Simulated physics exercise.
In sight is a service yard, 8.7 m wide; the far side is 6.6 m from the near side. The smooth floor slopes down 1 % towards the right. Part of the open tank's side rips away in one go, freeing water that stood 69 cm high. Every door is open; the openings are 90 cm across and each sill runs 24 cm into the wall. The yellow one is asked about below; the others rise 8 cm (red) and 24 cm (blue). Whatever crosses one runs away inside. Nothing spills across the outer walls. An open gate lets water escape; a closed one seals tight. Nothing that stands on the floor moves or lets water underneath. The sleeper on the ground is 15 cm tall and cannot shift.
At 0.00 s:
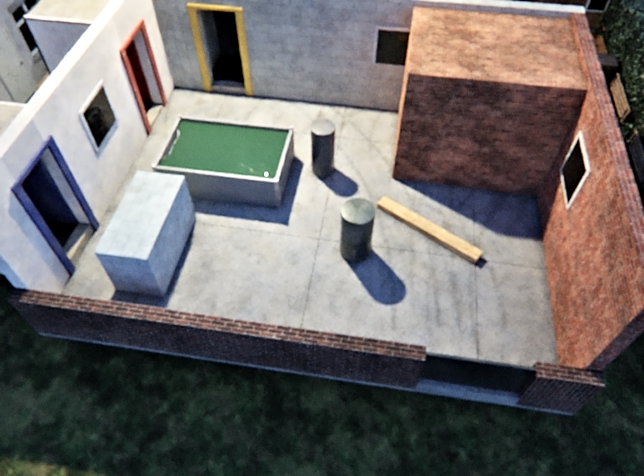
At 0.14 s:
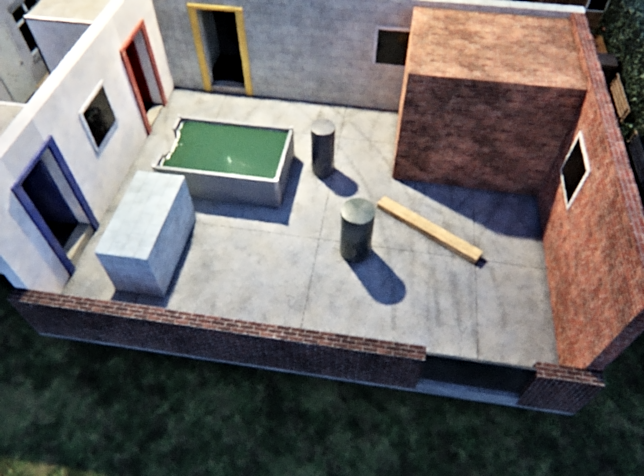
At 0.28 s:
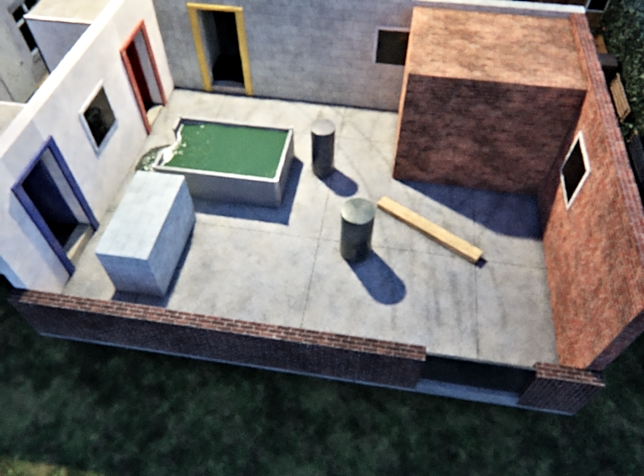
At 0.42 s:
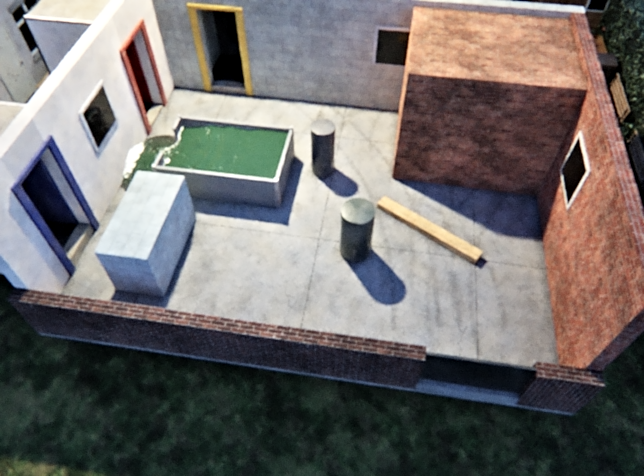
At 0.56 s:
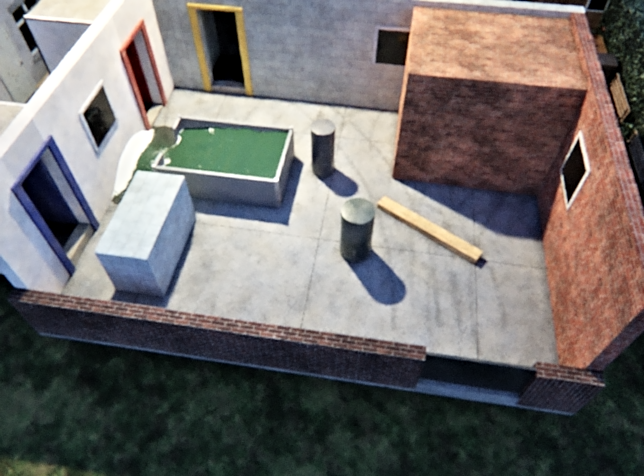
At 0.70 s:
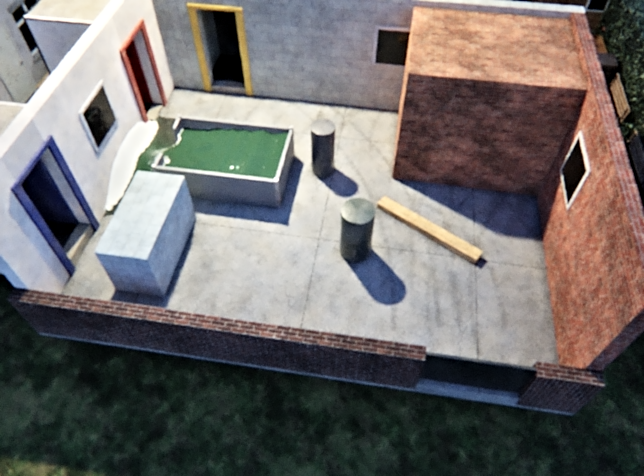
In a walled yard with coloured doorways, green water lay still in an open tank, then churned at its left end and poured out, spreading over the floor between the tank and the white wall.
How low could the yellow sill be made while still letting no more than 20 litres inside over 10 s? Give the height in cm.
About 12.5 cm.
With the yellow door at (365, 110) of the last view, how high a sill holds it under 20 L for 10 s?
Roughly 7.0 cm.
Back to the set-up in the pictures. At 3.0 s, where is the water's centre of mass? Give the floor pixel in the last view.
At about (197, 176).
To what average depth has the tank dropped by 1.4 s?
Some 51 cm.
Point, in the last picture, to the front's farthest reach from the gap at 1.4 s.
Near (65, 287).
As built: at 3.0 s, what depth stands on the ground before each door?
Depths in cm: Red 10, blue 6, yellow 17.
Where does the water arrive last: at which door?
Last comes the yellow one.
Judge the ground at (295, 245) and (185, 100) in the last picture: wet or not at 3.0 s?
In that order: Not reached, flooded.
After 1.4 s water covers 15 % of the floor, deepest (46 cm) near (133, 163); it has not reached the yellow door.
After 3.0 s water covers 30 % of the floor, deepest (33 cm) near (80, 317); 17 cm at the yellow door, 2 litres in over its 16 cm sill.
After 10.0 s water covers 90 % of the floor, deepest (12 cm) near (55, 304); 7 cm at the yellow door, 5 litres in over its 16 cm sill.
At the yellow door as built, the water arrived by 1.6 s and peaked near 19 cm at 2.4 s.
Run again over the same 10 s with other heights there, 26 litres in over 11.5 cm, 13 litres over 13.5 cm. The limit of 20 litres is kept from about 12.5 cm up.
